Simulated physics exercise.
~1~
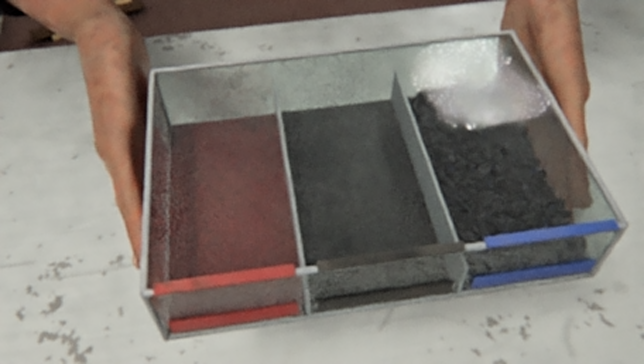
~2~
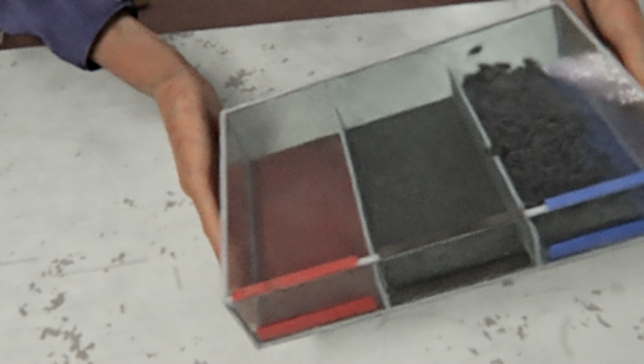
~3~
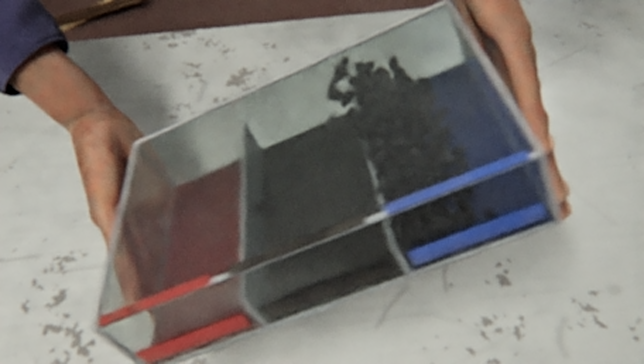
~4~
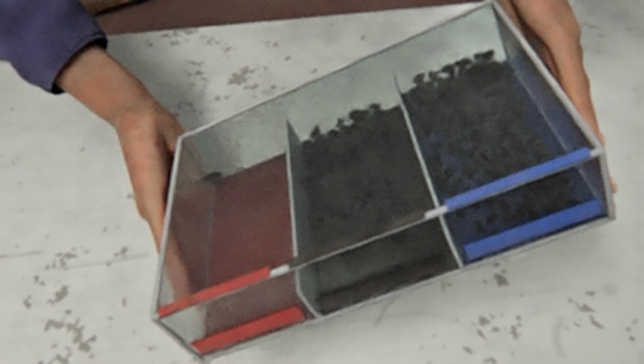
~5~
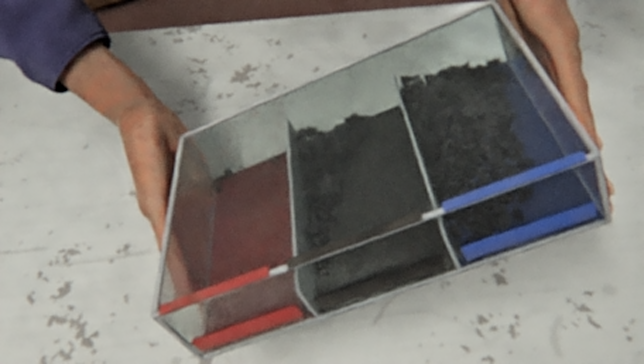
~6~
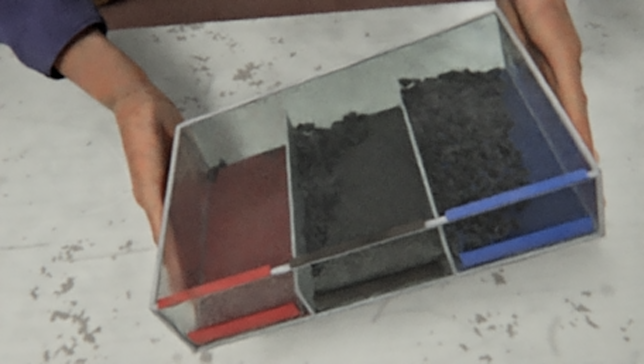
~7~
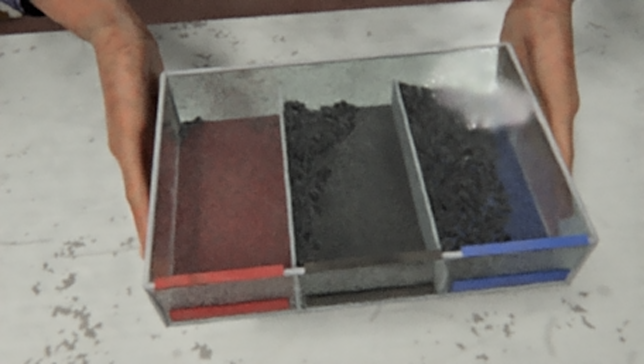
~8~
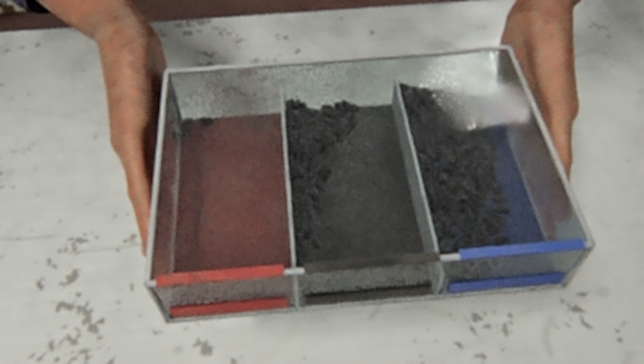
On a scuffed pale tabletop, two hands tilted a clear box of dark bits so its right side rose, and many slid left from the blue section into the middle before the box was levelled, leaving most in blue and almost none in red.
